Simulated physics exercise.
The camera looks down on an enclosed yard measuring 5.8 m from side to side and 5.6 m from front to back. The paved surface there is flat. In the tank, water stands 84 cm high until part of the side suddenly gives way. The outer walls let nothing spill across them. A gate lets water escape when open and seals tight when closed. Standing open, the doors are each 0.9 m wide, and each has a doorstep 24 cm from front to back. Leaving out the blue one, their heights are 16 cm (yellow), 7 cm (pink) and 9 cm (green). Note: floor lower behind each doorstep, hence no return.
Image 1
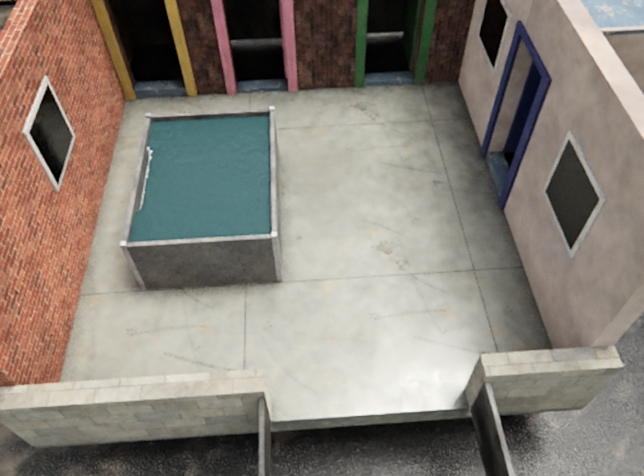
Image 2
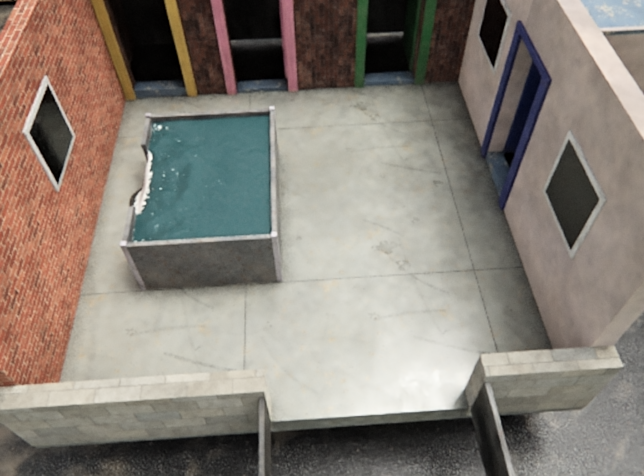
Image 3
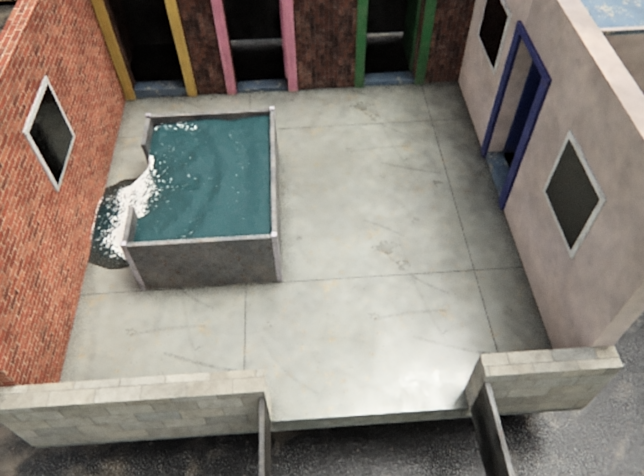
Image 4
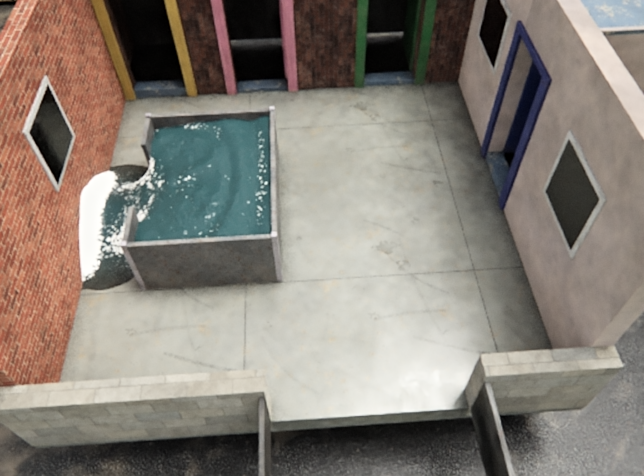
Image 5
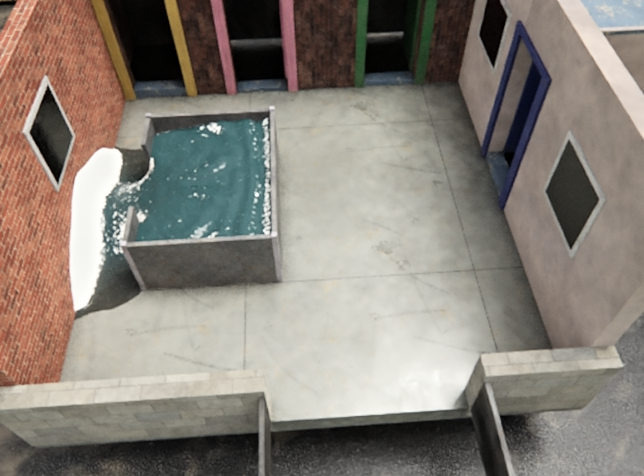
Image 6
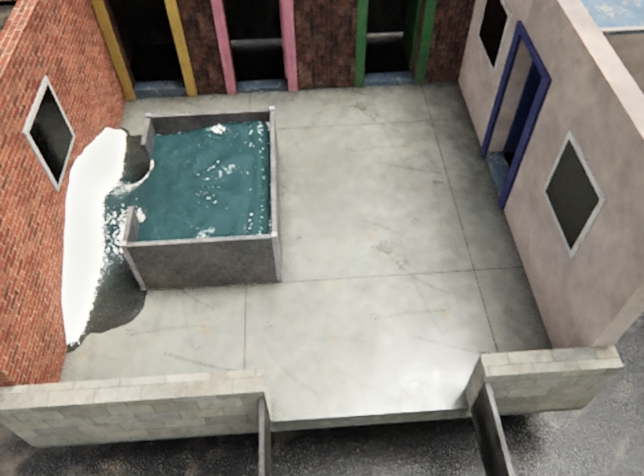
A rectangular tank of teal water stands toward the left of a pale paved yard, seen from a fixed, high viewpoint. Yellow, pink and green doorways line the back between brick walls, with a blue one on the right. Water breaks through the tank's left side, pours out in white foam, reaches the brick wall and spreads along it both ways, while the tank's surface ripples.
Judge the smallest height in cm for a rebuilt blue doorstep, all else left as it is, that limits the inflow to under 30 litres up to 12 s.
Roughly 11 cm at the least.
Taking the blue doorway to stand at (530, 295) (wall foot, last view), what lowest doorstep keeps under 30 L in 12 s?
Roughly 10.0 cm.
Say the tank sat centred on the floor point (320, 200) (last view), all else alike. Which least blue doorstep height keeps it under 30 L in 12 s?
You'd need some 11.5 cm.
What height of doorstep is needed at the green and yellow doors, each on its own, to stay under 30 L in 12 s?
You'd want about 9.0 centimetres at green and about 32 centimetres at yellow.
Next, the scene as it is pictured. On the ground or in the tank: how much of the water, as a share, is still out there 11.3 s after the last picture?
I'd put it at about 78 per cent.
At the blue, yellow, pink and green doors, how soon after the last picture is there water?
Blue at 3.4 s, yellow at 0.3 s, pink at 0.8 s and green at 1.6 s.
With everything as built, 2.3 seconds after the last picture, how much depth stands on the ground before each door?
Lab note, depth in cm: Blue 0; yellow 28; pink 9; green 3.
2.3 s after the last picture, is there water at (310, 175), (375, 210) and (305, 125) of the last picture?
1: Unwetted; 2: Unwetted; 3: Awash.
Then, 0.7 s after the last picture water covers 25 % of the floor, deepest (62 cm) near (97, 228); it has not reached the blue door.
Then, 2.3 s after the last picture water covers 65 % of the floor, deepest (38 cm) near (97, 228); it has not reached the blue door.
Then, 11.3 s after the last picture water covers 100 % of the floor, deepest (12 cm) near (287, 189); 11 cm at the blue door, 10 litres in over its 14 cm doorstep.
At the blue door as built, the water peaked near 18 cm, 4.5 s after the last picture.
Run again over the same 12 s with other heights there, 44 litres in over 10 cm, 22 litres over 12 cm. The limit of 30 litres is kept from about 11 cm up.
